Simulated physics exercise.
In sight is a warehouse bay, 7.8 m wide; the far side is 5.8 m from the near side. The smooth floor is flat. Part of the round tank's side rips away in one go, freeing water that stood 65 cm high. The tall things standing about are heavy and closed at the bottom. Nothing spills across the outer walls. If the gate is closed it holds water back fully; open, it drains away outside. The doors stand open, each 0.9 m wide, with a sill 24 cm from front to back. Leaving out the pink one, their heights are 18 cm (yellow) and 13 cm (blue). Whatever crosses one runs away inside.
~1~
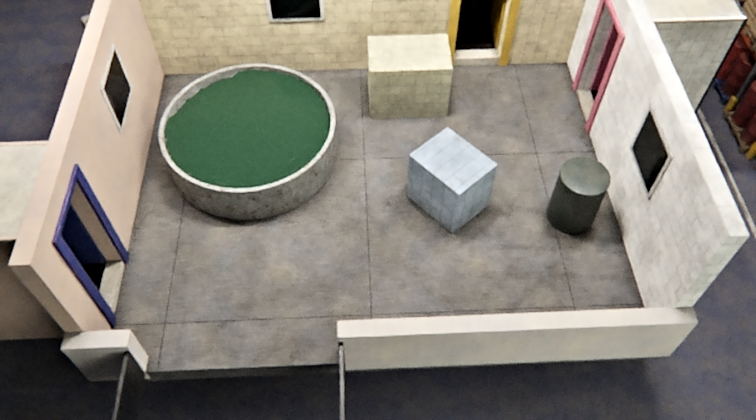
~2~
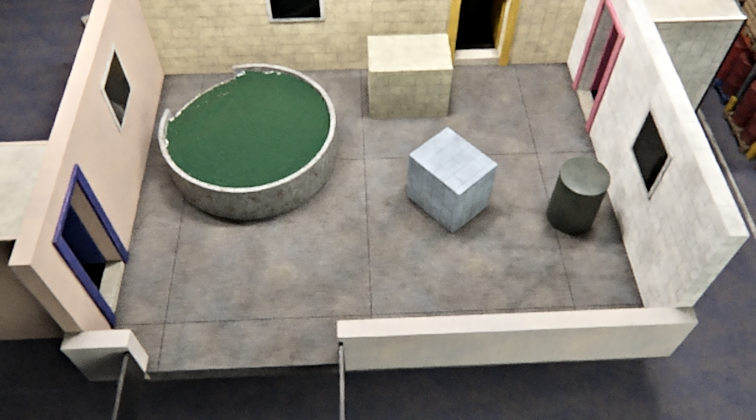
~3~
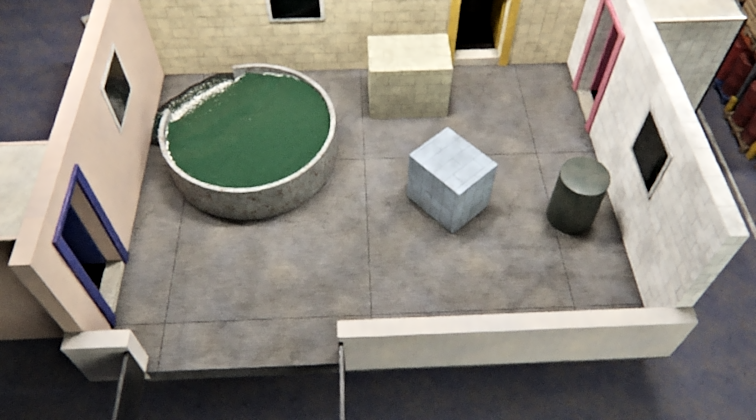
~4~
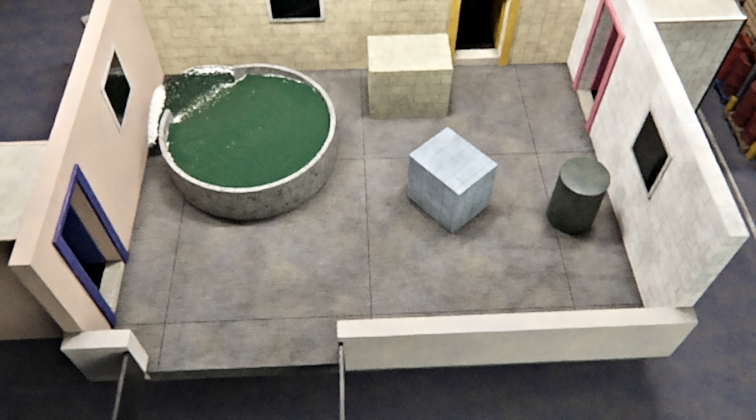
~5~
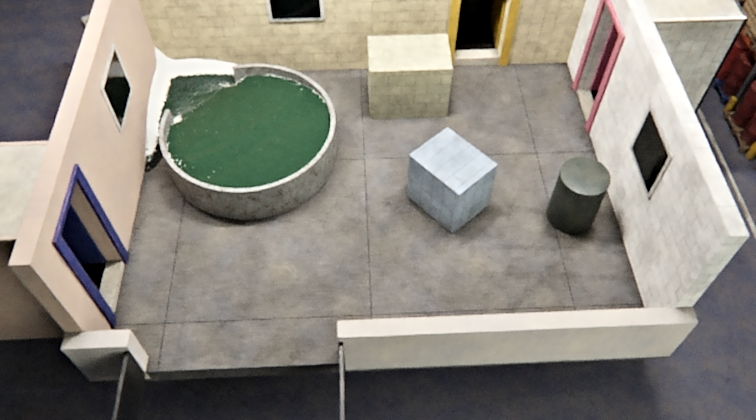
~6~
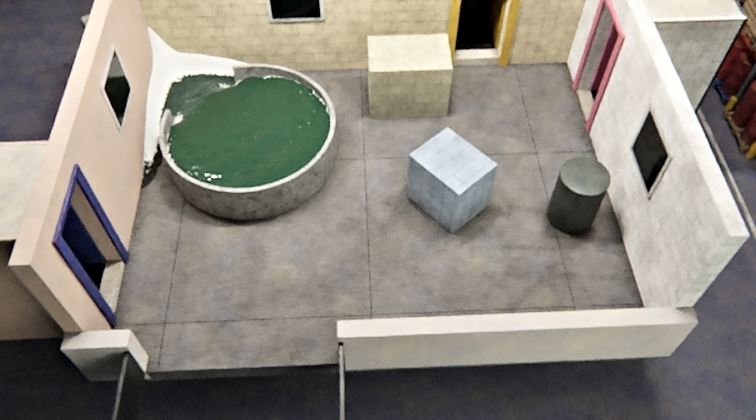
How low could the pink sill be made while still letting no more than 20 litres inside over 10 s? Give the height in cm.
Some 9.5 cm above the ground.
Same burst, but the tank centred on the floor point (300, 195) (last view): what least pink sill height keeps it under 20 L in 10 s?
About 10.0 cm.
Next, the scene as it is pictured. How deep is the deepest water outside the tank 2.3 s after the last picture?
Up to some 40 cm.
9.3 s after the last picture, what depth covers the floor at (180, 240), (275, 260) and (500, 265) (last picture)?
Roughly 3, 3 and 3 cm, in turn.
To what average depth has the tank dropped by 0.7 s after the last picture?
Roughly 48 cm on average.
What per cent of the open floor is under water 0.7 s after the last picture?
Near 10 per cent is wet.
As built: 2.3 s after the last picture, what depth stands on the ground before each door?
In cm: Yellow 10, pink 0, blue 6.
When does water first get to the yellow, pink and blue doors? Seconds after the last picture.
Yellow 2.0 s, pink 2.8 s, blue 1.5 s.
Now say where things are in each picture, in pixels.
The first frame shows the round tank at (249, 126) is whole and still, 65 cm deep; the pink door at (596, 67) is dry.
In the second frame, the front is at a hidden place, 0.3 m from the gap on the far side; 0.4 m2 of floor is wet, 65 cm left at the back.
In the third frame, the gap is on the far side, the front 0.7 m out at a hidden place; the back of the round tank holds 65 cm.
In the fourth frame, water pours out on the far side and has run 1.2 m, to (181, 75); about 12 cm deep outside, 65 cm at the back.
In the fifth frame, water pours out on the far side and has run 1.4 m, to (165, 75); about 15 cm deep outside, 65 cm at the back.
In the sixth frame, the front is at (165, 75), 1.4 m from the gap on the far side; 2.2 m2 of floor is wet, 65 cm left at the back; 5.6 m in a straight line remain to the pink door at (596, 67).
Then, 0.7 s after the last picture water covers 10 % of the floor, deepest (63 cm) near (163, 82); it has not reached the pink door.
Then, 2.3 s after the last picture water covers 35 % of the floor, deepest (40 cm) near (163, 82); it has not reached the pink door.
Then, 9.3 s after the last picture water covers 100 % of the floor, deepest (20 cm) near (158, 109); 9 cm at the pink door, 64 litres in over its 6 cm sill.
At the pink door as built, the water peaked near 13 cm, 3.3 s after the last picture.
Run again over the same 10 s with other heights there, 40 litres in over 7.5 cm, 11 litres over 10.5 cm. The limit of 20 litres is kept from about 9.5 cm up.
